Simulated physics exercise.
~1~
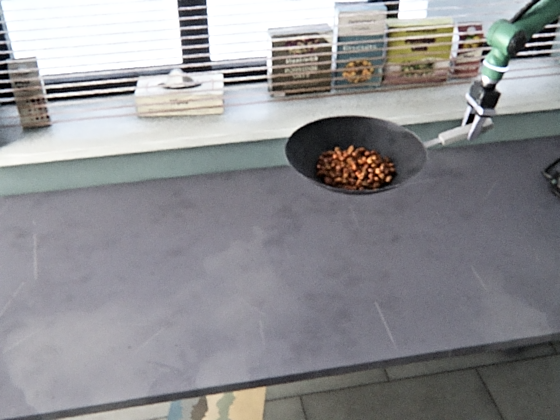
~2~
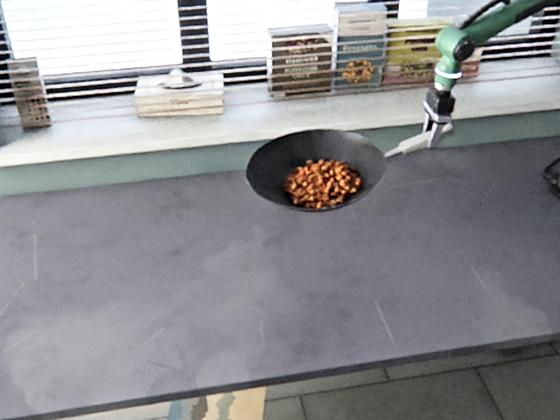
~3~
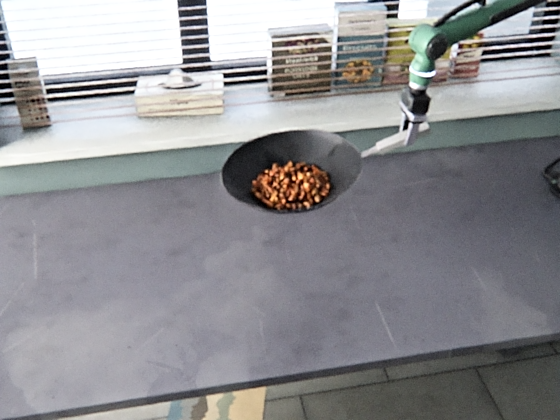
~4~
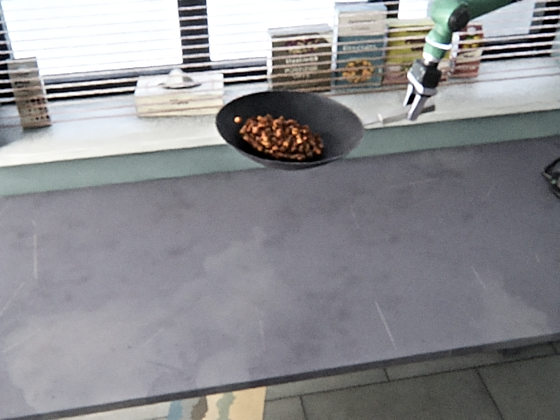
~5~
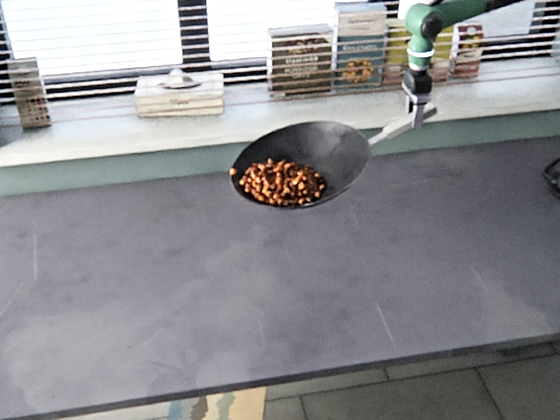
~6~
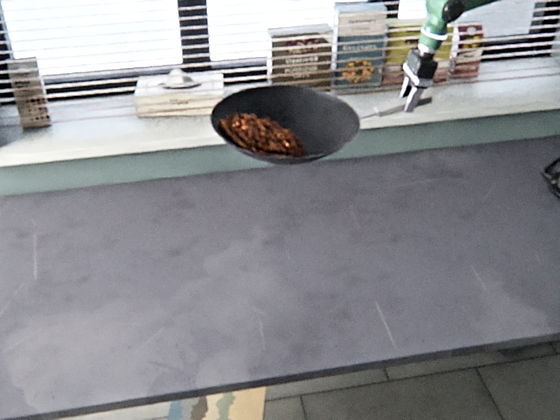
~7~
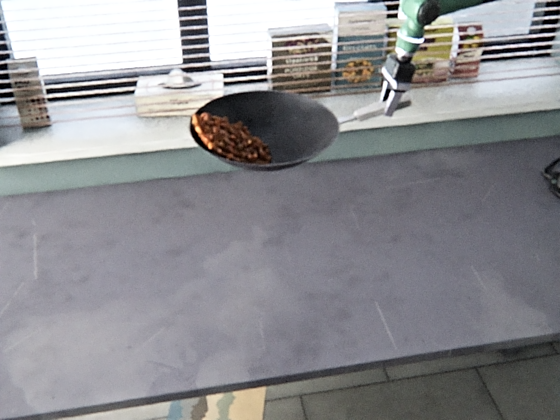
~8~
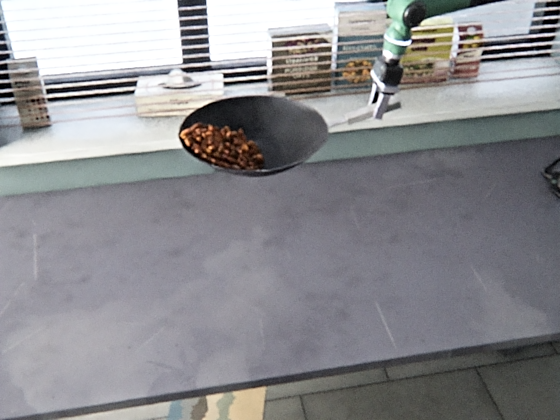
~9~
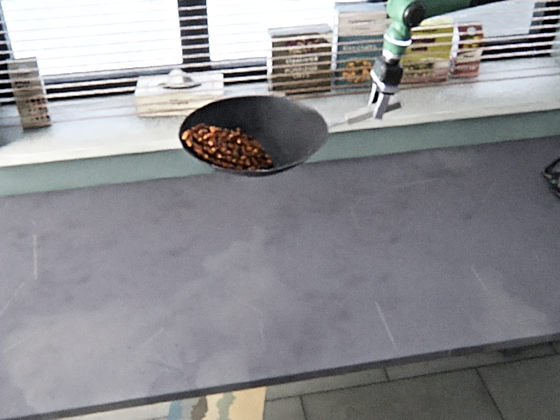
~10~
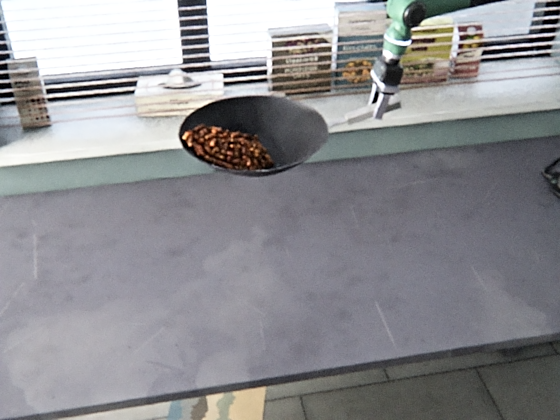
A green robot arm held a dark wok of hazelnuts above a grey table, carried it to the left, then tossed it up and down a few times so the nuts slid toward the far left side, and finally held it still with nothing spilled.
